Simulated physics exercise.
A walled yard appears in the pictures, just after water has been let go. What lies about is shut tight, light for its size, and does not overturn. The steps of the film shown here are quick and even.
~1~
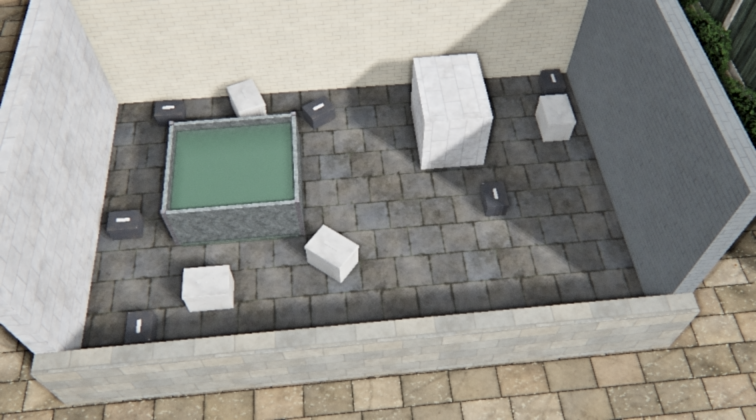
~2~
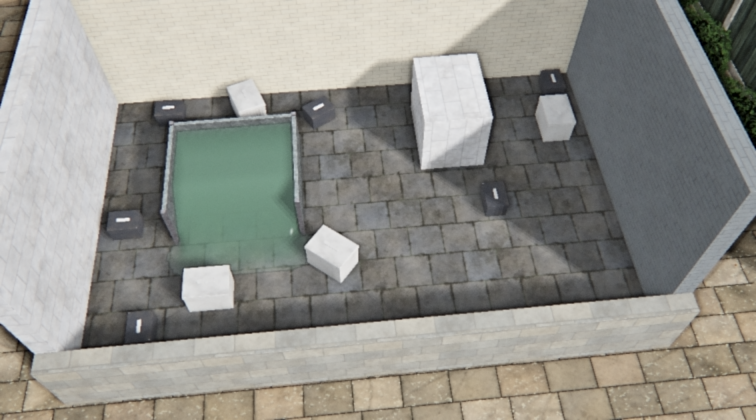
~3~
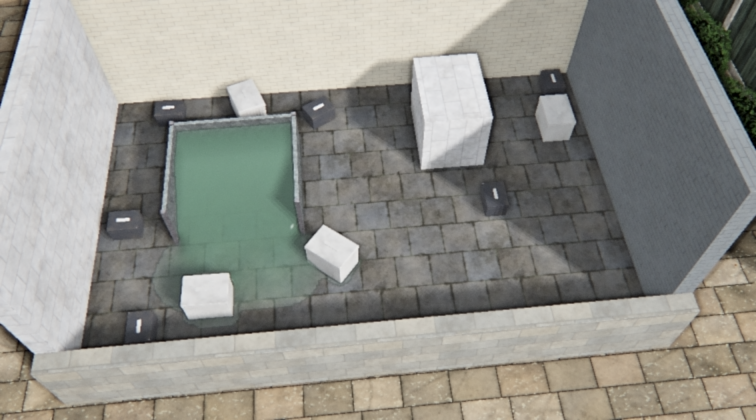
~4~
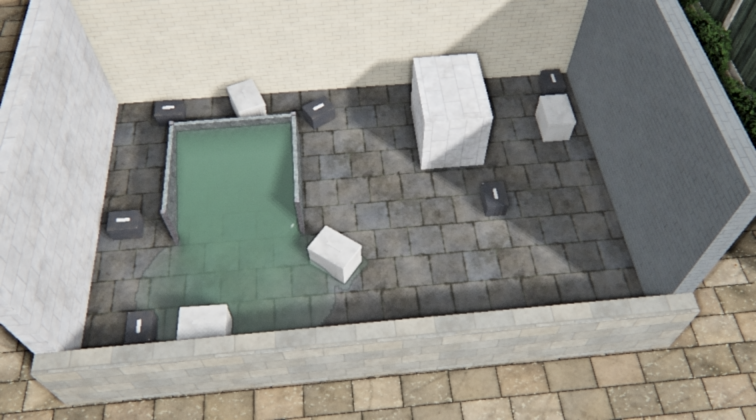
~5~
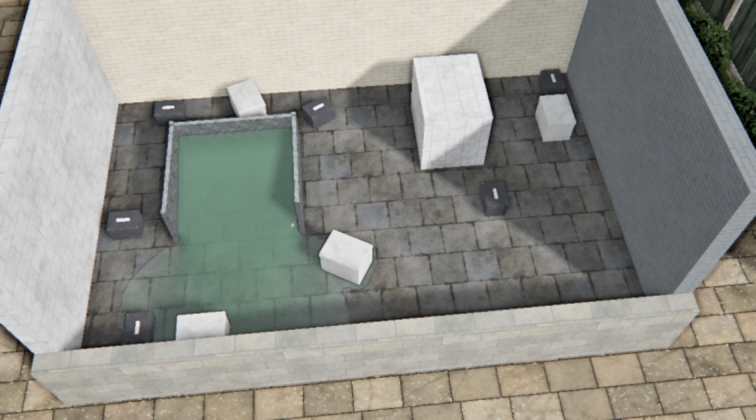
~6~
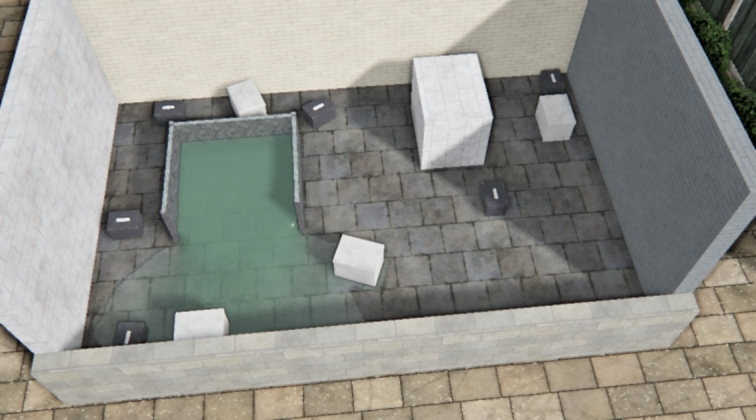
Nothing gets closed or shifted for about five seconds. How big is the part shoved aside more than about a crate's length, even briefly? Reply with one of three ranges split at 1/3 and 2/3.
2/3 or more.
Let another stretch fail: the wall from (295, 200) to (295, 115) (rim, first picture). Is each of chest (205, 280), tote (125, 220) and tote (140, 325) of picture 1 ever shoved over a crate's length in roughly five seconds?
Fell short, fell short, fell short.
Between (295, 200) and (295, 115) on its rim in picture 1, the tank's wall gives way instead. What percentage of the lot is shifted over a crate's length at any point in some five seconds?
Close to 50 %.
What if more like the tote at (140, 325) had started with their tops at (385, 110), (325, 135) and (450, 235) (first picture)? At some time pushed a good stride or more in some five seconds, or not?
In sequence: Doesn't go far, doesn't go far, pushed clear.
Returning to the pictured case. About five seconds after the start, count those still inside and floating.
8 in total.
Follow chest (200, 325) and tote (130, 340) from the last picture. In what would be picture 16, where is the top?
I'd say about (108, 317) for the first and about (149, 211) for the second.
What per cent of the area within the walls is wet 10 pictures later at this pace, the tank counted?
About 45 percent.
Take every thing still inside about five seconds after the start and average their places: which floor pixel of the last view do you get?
On the floor of the last picture, roughly (371, 120).
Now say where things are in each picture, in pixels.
In the first frame, a chest at (205, 281) rests on the ground; a chest at (331, 246) rests on the ground; 0 of 10 have shifted.
In the second frame, a chest at (205, 281) rests on the ground; a chest at (331, 246), on the bottom; 0 of 10 have shifted.
In the third frame, a chest at (205, 289) rests on the ground, close to its start; a chest at (331, 246), on the bottom; 1 of 10 have shifted.
In the fourth frame, a chest at (202, 322) rests on the ground, a stride from its start; a chest at (334, 247), on the bottom, close to its start; 1 of 10 have shifted.
In the fifth frame, a chest at (200, 329) floats, a stride from its start; a chest at (346, 250) rests on the ground, close to its start; 2 of 10 have shifted.
In the sixth frame, a chest at (199, 326), afloat, a stride from its start; a chest at (358, 253) rests on the ground, a stride from its start; 3 of 10 have shifted.
A moment on, 2 of 10 are well off their spots; 1 afloat.
Next, 4 of 10 are well off their spots; 2 afloat.
Later, 5 of 10 are well off their spots; 5 afloat.
In the end, 8 of 10 are well off their spots, and 8 have been at some point; 8 afloat.
